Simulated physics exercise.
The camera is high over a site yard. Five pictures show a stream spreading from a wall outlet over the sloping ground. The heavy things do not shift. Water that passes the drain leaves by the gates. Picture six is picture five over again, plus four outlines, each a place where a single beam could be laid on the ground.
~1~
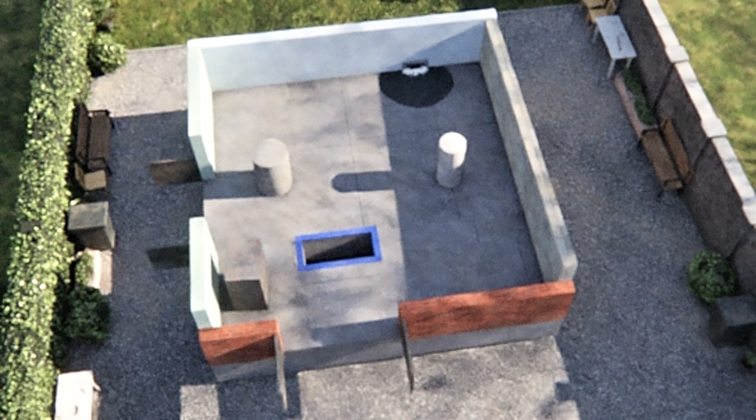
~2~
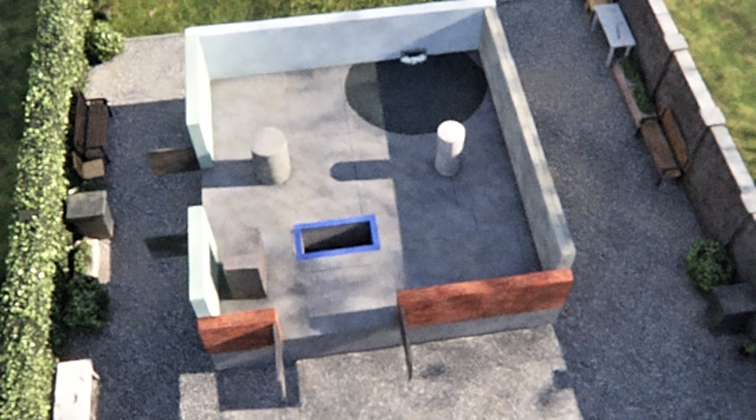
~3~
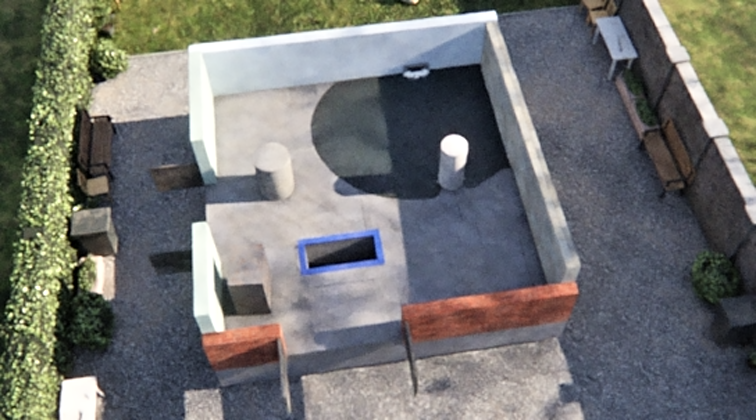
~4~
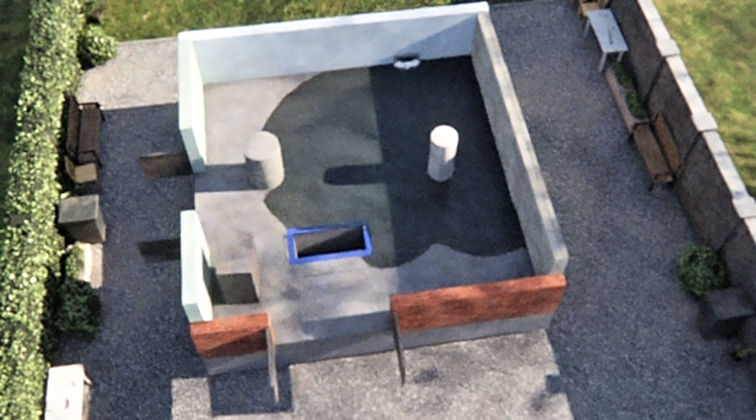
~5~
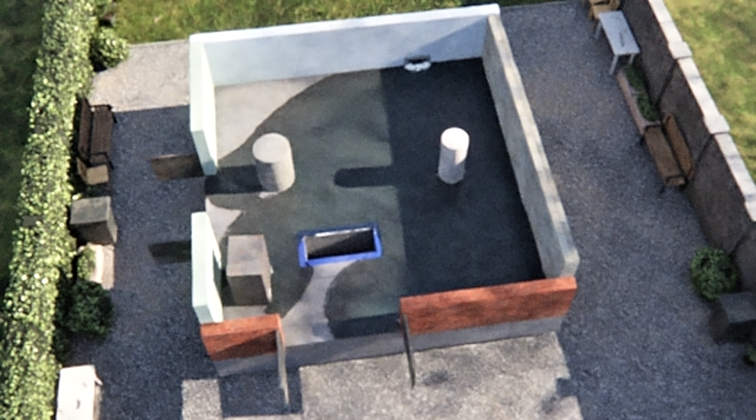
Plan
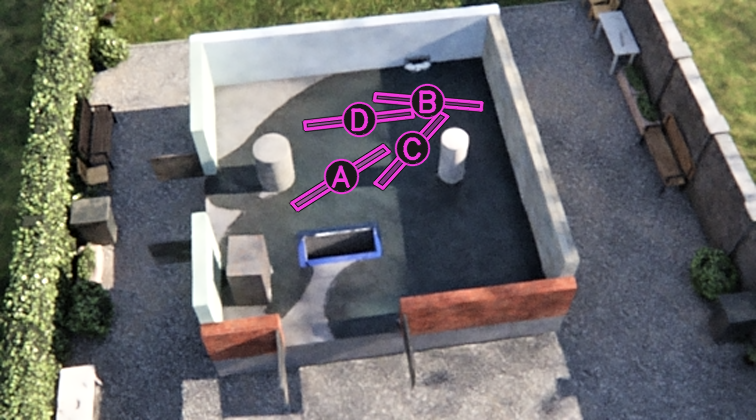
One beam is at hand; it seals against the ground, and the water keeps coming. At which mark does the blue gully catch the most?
Spot C does it best.
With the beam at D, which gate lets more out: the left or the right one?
The right one.
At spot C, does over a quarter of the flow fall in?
Yes.
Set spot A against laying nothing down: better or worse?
It is worse.
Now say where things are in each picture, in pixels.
Outfall at (415, 65); blue gully at (338, 248); open gate at (340, 331); open gate at (216, 218); 4 % of the ground under water, visible out to (436, 100); blue gully still dry, in the first frame.
In the second frame, 15 % of the ground under water, visible out to (410, 131); blue gully still dry.
In the third frame, 32 % of the ground under water, visible out to (412, 196); blue gully still dry.
In the fourth frame, 57 % of the ground under water, visible out to (391, 262); blue gully taking water.
In the fifth frame, 78 % of the ground under water, visible out to (275, 298); blue gully taking water.
In magenta, A from (294, 206) to (386, 148); B from (375, 97) to (481, 106); C from (378, 185) to (443, 114); D from (305, 125) to (412, 113).
With A, about 22 % of the stream goes into the blue gully, about 78 % out by the gates.
With B, about 21 % of the stream goes into the blue gully, about 79 % out by the gates.
With C, about 35 % of the stream goes into the blue gully, about 65 % out by the gates.
With D, about 21 % of the stream goes into the blue gully, about 79 % out by the gates.
